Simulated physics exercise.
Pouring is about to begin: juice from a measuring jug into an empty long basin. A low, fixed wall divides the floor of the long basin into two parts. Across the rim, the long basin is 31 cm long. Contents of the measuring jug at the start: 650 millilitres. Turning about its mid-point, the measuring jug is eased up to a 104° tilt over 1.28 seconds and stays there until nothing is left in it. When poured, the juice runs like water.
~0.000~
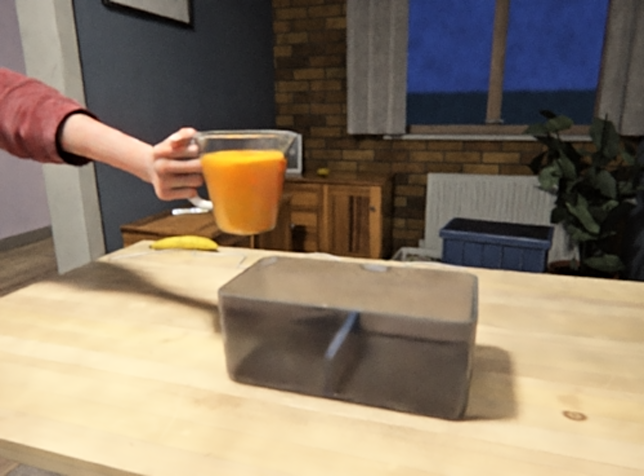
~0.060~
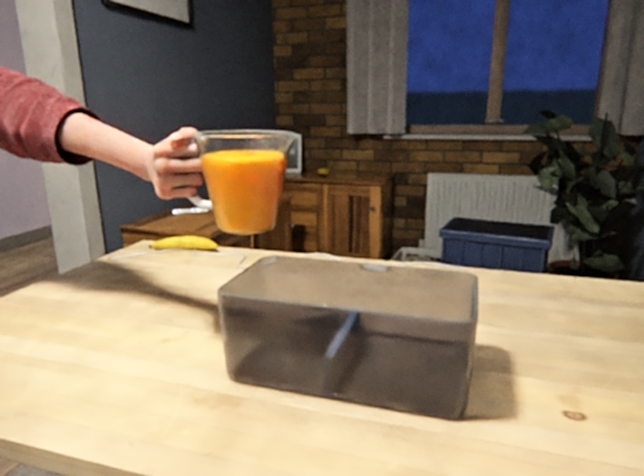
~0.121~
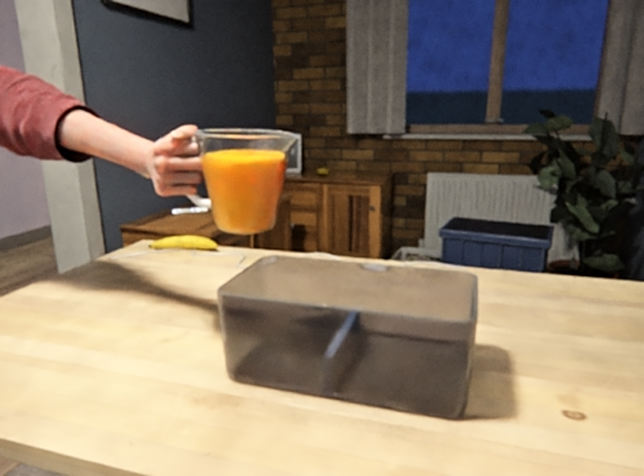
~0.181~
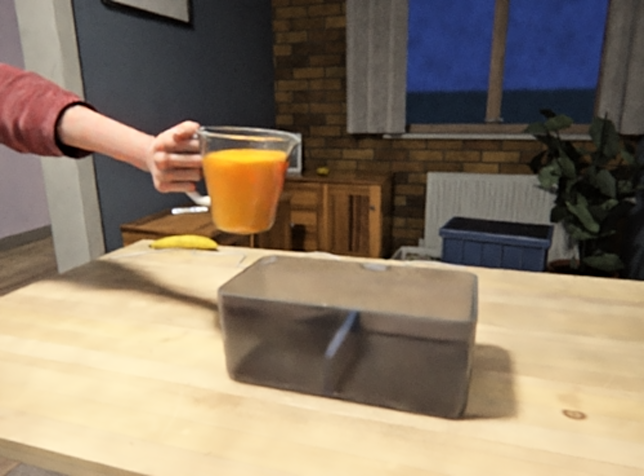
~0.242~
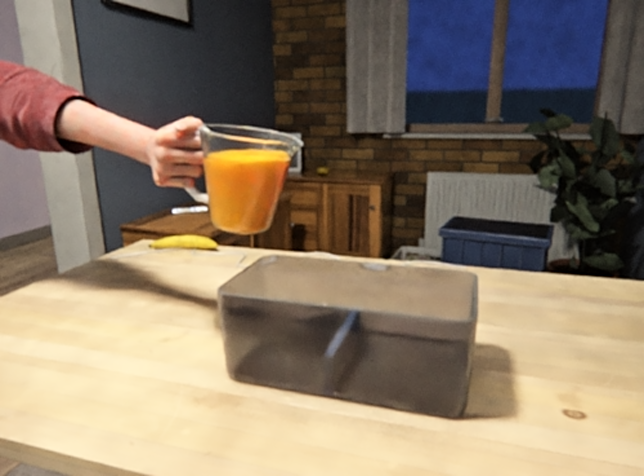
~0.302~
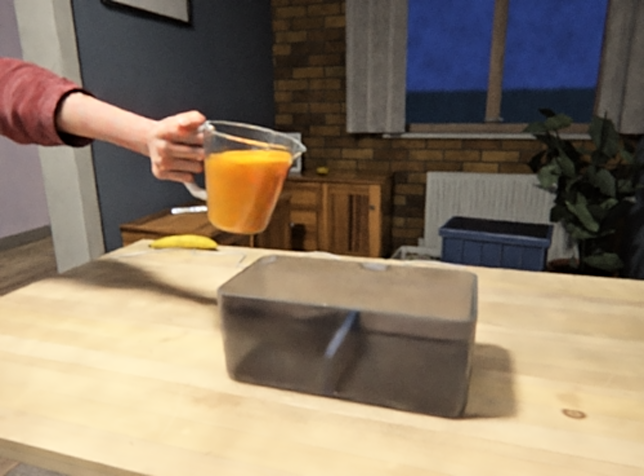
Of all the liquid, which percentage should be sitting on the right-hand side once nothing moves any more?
Around 62 per cent should be sitting there.
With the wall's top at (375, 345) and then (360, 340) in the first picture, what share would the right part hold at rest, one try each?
One try each: Around 10 percent and then around 25 percent.
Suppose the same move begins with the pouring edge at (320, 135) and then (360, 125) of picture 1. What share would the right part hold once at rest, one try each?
Roughly 90 per cent the first time and 95 per cent the second.
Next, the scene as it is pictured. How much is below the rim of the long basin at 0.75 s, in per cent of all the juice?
I'd estimate some 6 percent of the liquid.
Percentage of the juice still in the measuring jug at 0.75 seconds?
Near 78 in a hundred.
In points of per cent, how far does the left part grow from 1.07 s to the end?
That works out to roughly 24 per cent of the whole.
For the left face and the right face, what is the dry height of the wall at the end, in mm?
Left side: Around 40 mm. Right side: Around 34 mm.
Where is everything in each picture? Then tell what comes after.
In the first frame, it leans 0°; its right rim is at (296, 136); the juice meets the walls at (210, 154) and (285, 155); the long basin's rim runs from (243, 273) to (477, 297); the wall's top is at (344, 332).
In the second frame, it leans 1°; its right rim is at (296, 136); the juice meets the walls at (210, 154) and (284, 155).
In the third frame, it leans 2°; its right rim is at (297, 138); the juice meets the walls at (211, 153) and (285, 155).
In the fourth frame, it leans 5°; its right rim is at (300, 140); the juice meets the walls at (212, 153) and (285, 156).
In the fifth frame, it leans 9°; its right rim is at (302, 144); the juice meets the walls at (214, 154) and (289, 156).
In the sixth frame, it leans 14°; its right rim is at (305, 150); the juice meets the walls at (214, 155) and (293, 157).
After 0.75 s the tilt is 65° and 77 per cent is still to pour, 1 is left of the wall and 5 right of it.
After 1.07 s the tilt is 97° and 18 per cent is still to pour, 14 is left of the wall and 53 right of it.
After 1.41 s the tilt is 104° and 0 per cent is still to pour, 37 is left of the wall and 62 right of it.
After 1.78 s the tilt is 104° and 0 per cent is still to pour, 37 is left of the wall and 62 right of it.
In the end 37 per cent lies left of the wall, 62 right of it and 1 outside.
